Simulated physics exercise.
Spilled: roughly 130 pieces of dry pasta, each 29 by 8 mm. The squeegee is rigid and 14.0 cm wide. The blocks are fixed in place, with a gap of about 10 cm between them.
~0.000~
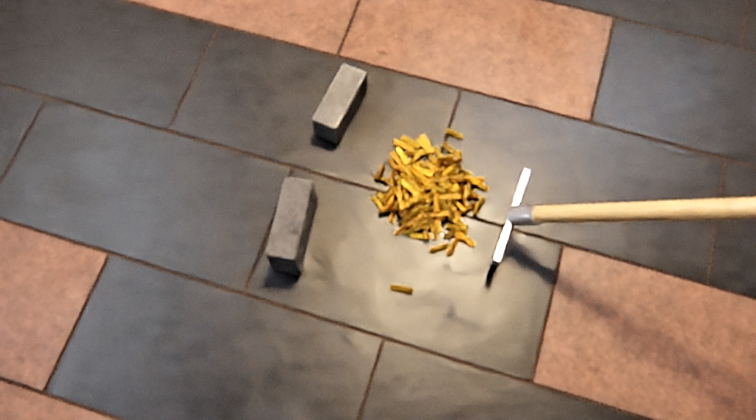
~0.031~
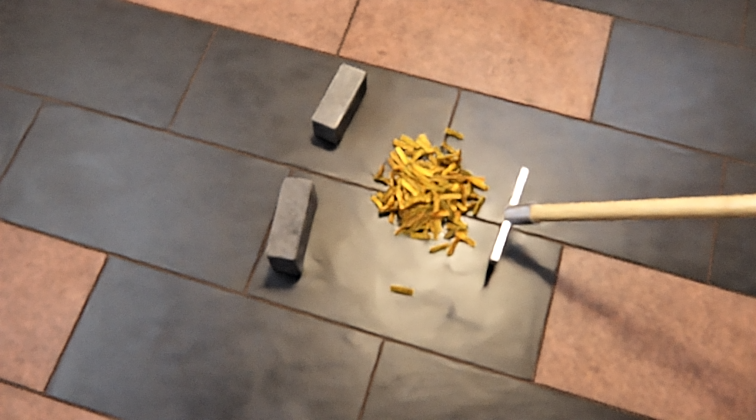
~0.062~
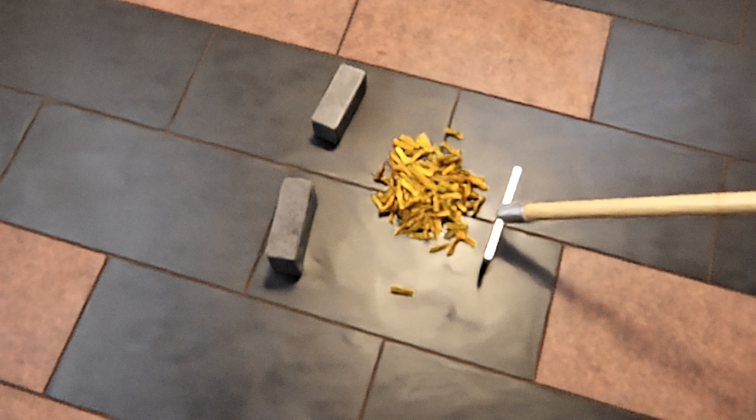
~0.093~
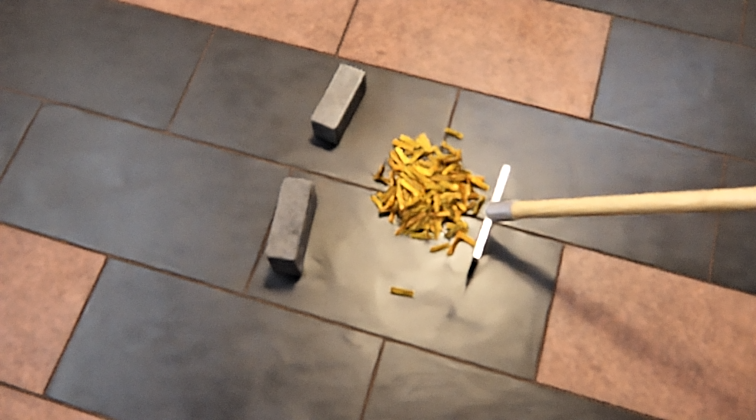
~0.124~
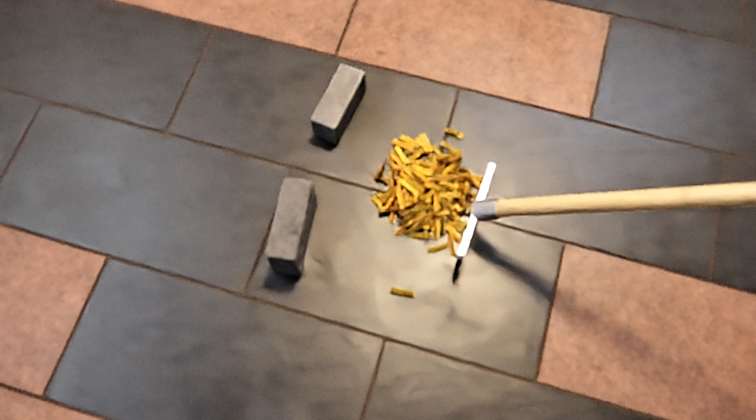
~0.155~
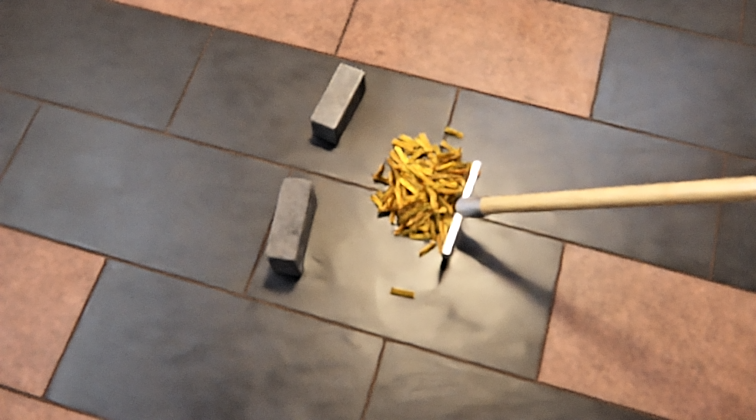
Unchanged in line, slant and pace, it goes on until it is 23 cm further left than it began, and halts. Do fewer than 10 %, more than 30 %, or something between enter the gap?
The gap catches a modest portion.
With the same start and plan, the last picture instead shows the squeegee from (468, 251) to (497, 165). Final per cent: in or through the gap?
25 %.
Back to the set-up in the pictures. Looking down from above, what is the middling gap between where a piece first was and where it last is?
Around 14 centimetres.
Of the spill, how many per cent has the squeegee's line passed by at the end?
That share is close to 30 per cent.
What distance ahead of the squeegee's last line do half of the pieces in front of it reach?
About 3 cm.
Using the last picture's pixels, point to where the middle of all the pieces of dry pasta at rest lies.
Centre at rest: Roughly (346, 162).
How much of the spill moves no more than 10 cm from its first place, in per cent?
35 percent or so.
Then, at 0.33 s, squeegee 18 cm from its start, spill 17 cm wide; held up before the blocks 100 %.
After 0.51 s, squeegee 23 cm from its start, spill 18 cm wide; in or through the gap 20 %, held up before the blocks 80 %.
Then, at 0.66 s, squeegee 23 cm from its start, spill 18 cm wide; in or through the gap 20 %, held up before the blocks 80 %.
In the end, at 1.0 s, in or through the gap 20 %, round the near block 0 %, round the far block 0 %, held up before the blocks 80 %.
